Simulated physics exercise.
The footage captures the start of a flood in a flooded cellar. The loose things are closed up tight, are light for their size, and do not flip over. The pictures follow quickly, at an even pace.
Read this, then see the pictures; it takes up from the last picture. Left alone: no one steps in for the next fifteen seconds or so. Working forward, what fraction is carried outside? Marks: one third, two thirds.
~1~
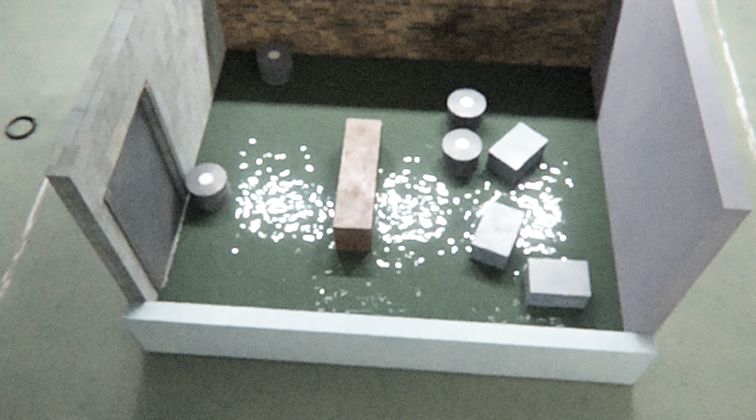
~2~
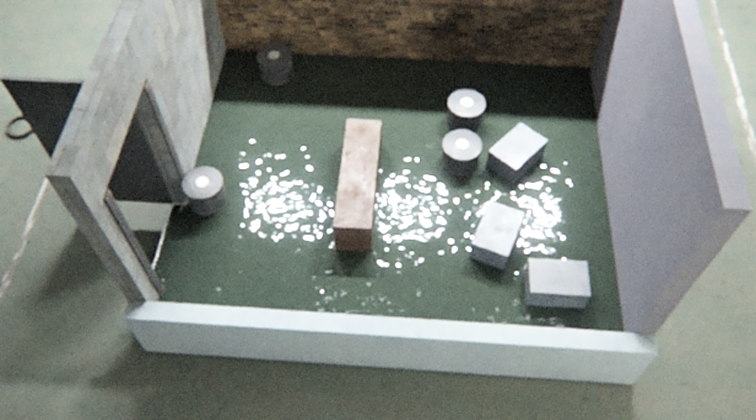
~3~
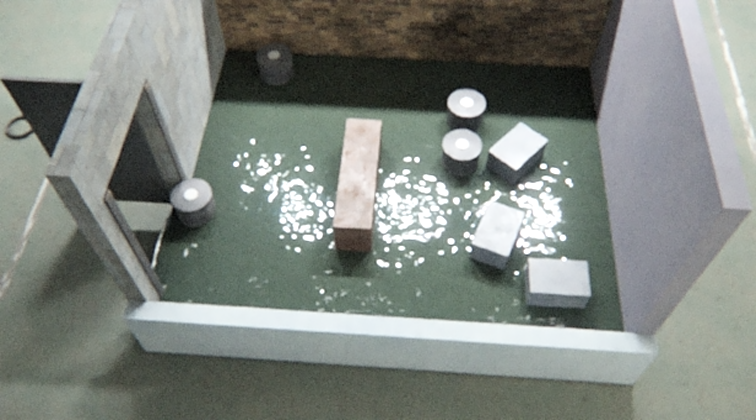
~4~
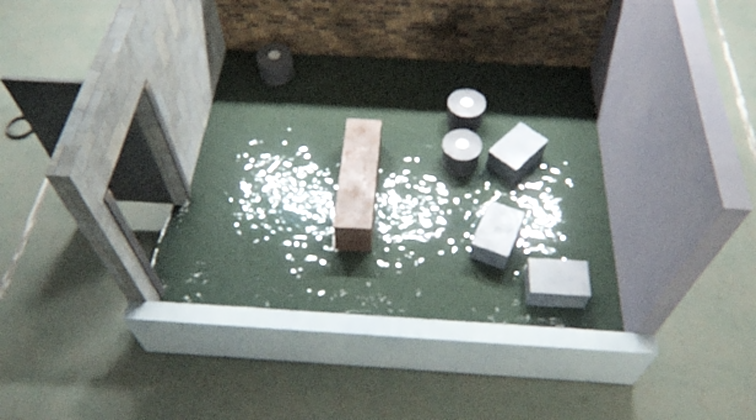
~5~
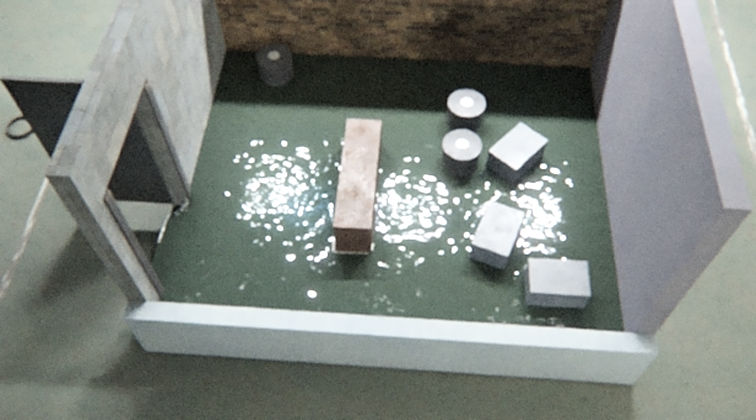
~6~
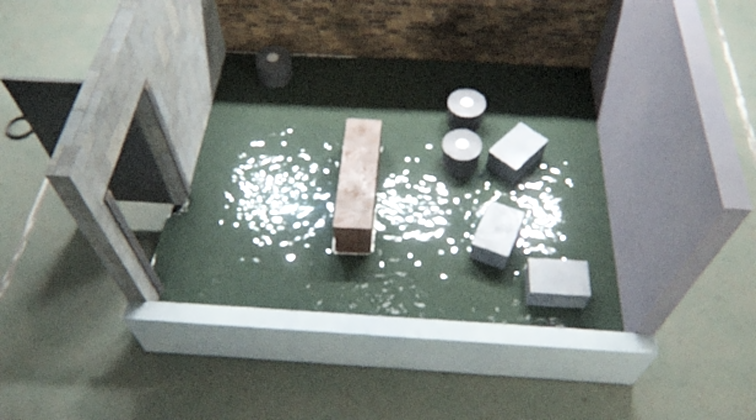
Below a third.
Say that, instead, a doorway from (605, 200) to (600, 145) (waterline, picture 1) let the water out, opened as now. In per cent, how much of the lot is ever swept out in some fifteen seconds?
Roughly 70 in a hundred.
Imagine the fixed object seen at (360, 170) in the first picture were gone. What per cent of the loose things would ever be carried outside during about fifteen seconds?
Estimated share: Approx. 10 %.
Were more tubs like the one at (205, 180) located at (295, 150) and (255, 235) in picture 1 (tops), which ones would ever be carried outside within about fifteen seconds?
Following the list, the first is escaping and the second is escaping.
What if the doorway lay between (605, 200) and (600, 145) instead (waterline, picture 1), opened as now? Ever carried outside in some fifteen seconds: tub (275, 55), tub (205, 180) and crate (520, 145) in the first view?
Looking at them in turn, number one is held back, number two is held back, and number three is flushed away.
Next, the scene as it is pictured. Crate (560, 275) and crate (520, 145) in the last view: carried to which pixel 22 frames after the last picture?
Roughly (518, 284) and (481, 149).
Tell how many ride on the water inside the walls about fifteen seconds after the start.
Total: 5.
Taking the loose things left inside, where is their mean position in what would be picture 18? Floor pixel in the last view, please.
Roughly at (417, 185).
A moment on, 1 of 7 are out; 6 afloat.
Next, 1 of 7 are out; 6 afloat.
Later, 1 of 7 are out; 6 afloat.
In the end, 2 of 7 are out; 5 afloat.
